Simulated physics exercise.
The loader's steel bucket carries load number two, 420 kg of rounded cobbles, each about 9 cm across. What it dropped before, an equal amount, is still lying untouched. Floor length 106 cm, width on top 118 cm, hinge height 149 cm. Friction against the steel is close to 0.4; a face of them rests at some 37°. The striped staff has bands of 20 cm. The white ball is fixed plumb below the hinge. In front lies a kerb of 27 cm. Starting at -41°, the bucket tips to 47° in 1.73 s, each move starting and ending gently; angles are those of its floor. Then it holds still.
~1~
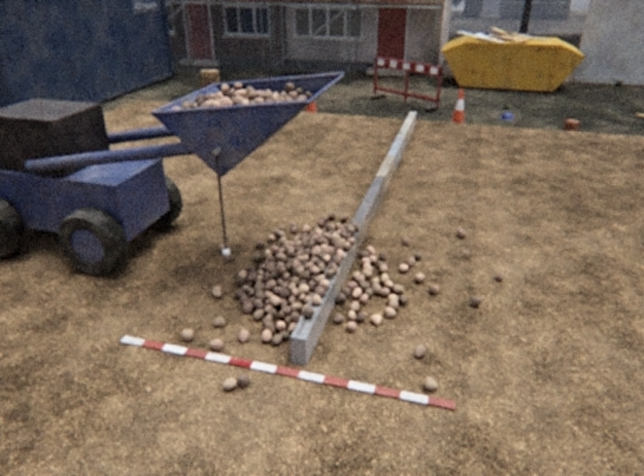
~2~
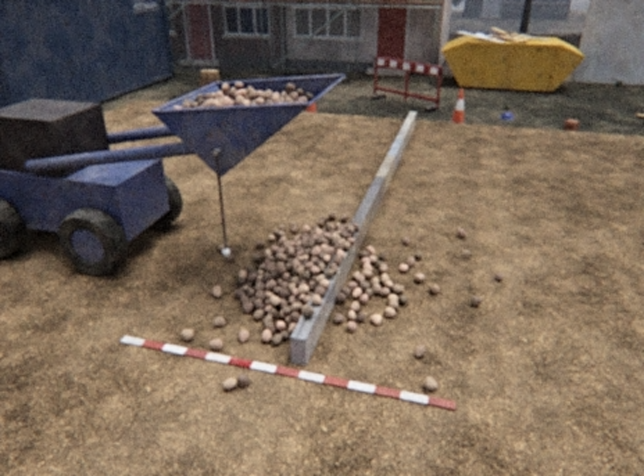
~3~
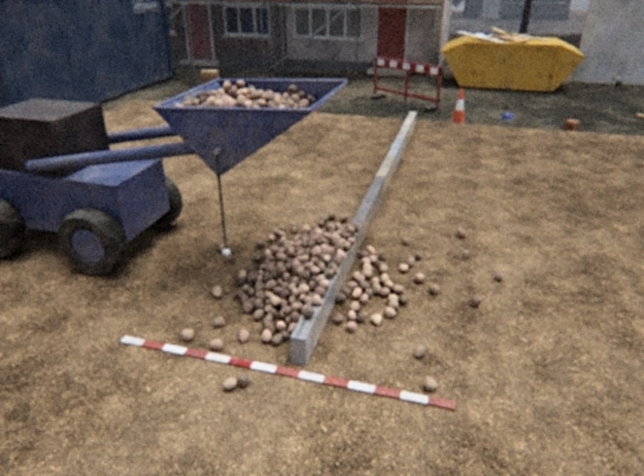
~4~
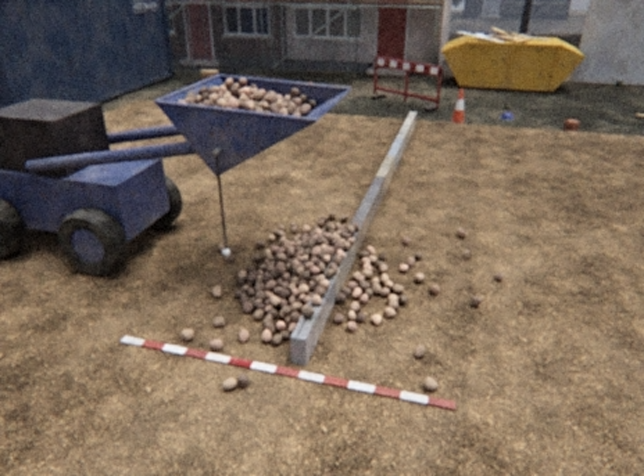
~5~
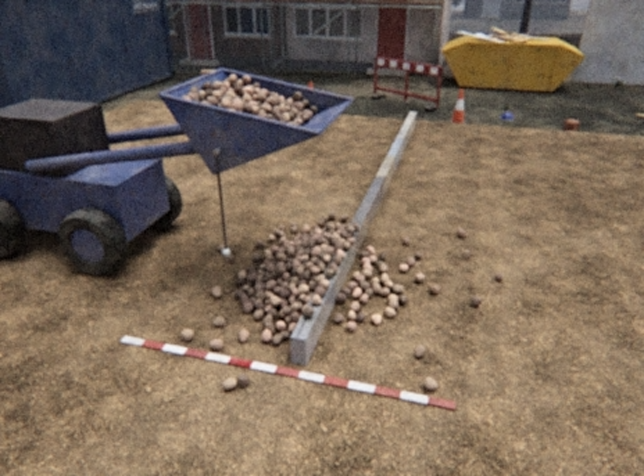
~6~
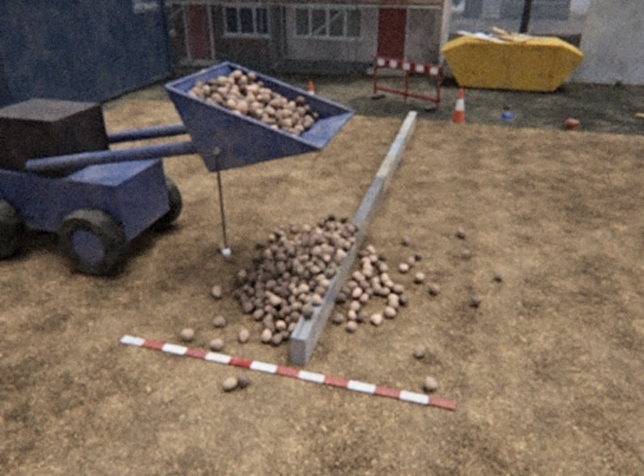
A dirt yard is seen from a raised, fixed viewpoint, with a blue wall, a grey building and a yellow skip behind. At left, a blue loader holds a bucket of brown and pale stones above the ground, beside a stone pile against a grey kerb and a red-and-white staff. The bucket steadily tilts forward, its right lip lowering, while its stones stay inside and the pile remains still.
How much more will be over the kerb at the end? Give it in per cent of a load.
Some 50 per cent is added.
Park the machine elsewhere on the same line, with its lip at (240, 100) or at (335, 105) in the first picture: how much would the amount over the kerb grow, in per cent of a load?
First some 0, then 95 per cent.
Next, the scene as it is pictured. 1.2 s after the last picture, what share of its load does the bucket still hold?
Roughly 20 per cent is still inside.
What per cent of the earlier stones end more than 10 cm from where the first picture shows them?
Roughly 15 per cent of them.
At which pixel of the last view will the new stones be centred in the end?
Near (338, 270).
Then, 0.7 s after the last picture the floor is at 33°; in per cent of one load, 100 in the bucket, 88 on this side of the kerb, 12 over the kerb; the foremost stones are at (452, 290).
Then, 1.2 s after the last picture the floor is at 47°; in per cent of one load, 22 in the bucket, 147 on this side of the kerb, 31 over the kerb; the foremost stones are at (452, 290).
Then, 1.6 s after the last picture the floor is at 47°; in per cent of one load, 0 in the bucket, 146 on this side of the kerb, 54 over the kerb; the foremost stones are at (464, 274).
Then, 4.3 s after the last picture the floor is at 47°; in per cent of one load, 0 in the bucket, 138 on this side of the kerb, 61 over the kerb; the foremost stones are at (513, 311). Net gain over the kerb, 50.
